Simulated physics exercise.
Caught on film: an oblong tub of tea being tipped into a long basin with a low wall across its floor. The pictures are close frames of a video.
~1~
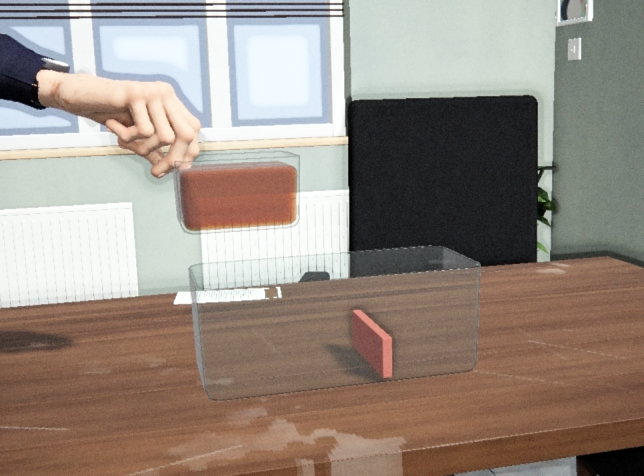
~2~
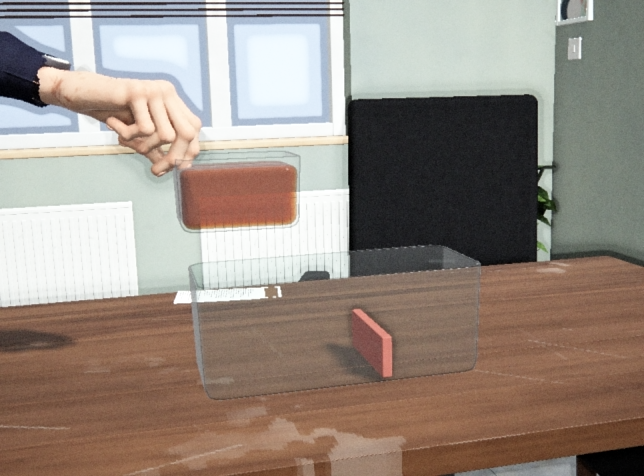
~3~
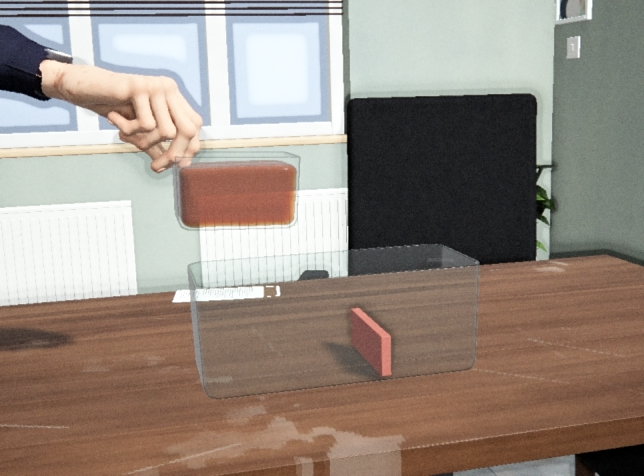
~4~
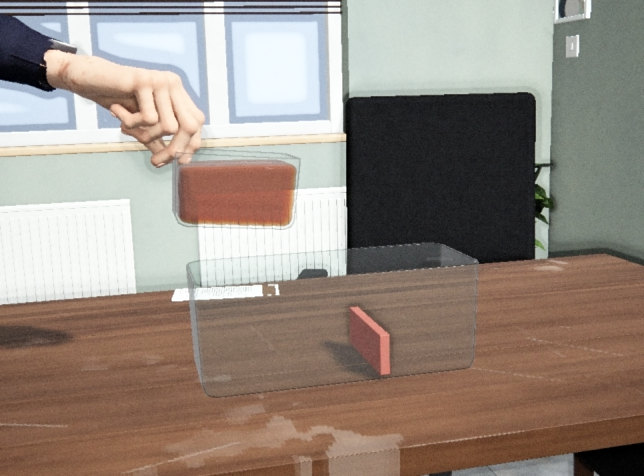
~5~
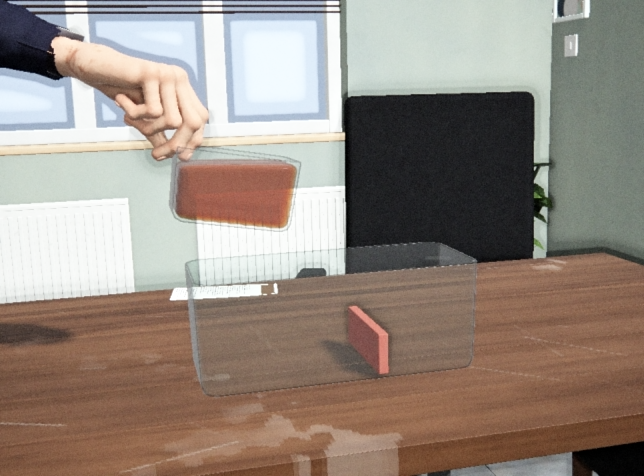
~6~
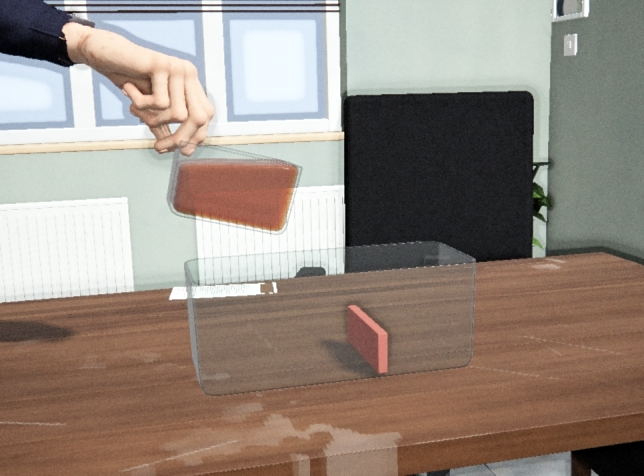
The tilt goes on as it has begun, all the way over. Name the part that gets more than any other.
Most lies in the left-hand part.
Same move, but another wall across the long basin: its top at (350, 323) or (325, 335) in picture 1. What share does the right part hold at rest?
Near 50 % and 75 %.
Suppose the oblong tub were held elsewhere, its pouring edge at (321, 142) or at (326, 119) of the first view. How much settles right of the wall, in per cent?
First some 60, then 70 per cent.
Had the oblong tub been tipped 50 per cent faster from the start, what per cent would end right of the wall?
Close to 10 per cent.
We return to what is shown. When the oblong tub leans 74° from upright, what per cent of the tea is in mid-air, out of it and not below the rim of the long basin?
Some 30 per cent.
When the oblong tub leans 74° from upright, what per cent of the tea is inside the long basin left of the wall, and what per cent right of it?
Near 20 on the left, 0 on the right.
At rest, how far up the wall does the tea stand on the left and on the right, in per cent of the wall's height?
Near 50 on the left, 20 on the right.
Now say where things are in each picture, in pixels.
In the first picture, it leans 0°; its right rim is at (293, 156); the tea meets the walls at (176, 170) and (290, 164); the long basin's rim runs from (193, 278) to (461, 257); the wall's top is at (371, 325).
In the second picture, it leans 1°; its right rim is at (293, 155); the tea meets the walls at (176, 169) and (291, 164).
In the third picture, it leans 3°; its right rim is at (293, 156); the tea meets the walls at (176, 167) and (290, 164).
In the fourth picture, it leans 6°; its right rim is at (293, 158); the tea meets the walls at (176, 166) and (290, 163).
In the fifth picture, it leans 10°; its right rim is at (294, 162); the tea meets the walls at (176, 165) and (290, 163).
In the sixth picture, it leans 15°; its right rim is at (295, 167); the tea meets the walls at (177, 164) and (292, 163).
A moment on, the tilt is 74° and 49 per cent is still to pour, 20 is left of the wall and 2 right of it.
Next, the tilt is 101° and 10 per cent is still to pour, 73 is left of the wall and 14 right of it.
Then the tilt is 102° and 1 per cent is still to pour, 81 is left of the wall and 15 right of it.
Later the tilt is 102° and 0 per cent is still to pour, 83 is left of the wall and 15 right of it.
At rest 83 per cent lies left of the wall, 15 right of it and 2 outside.
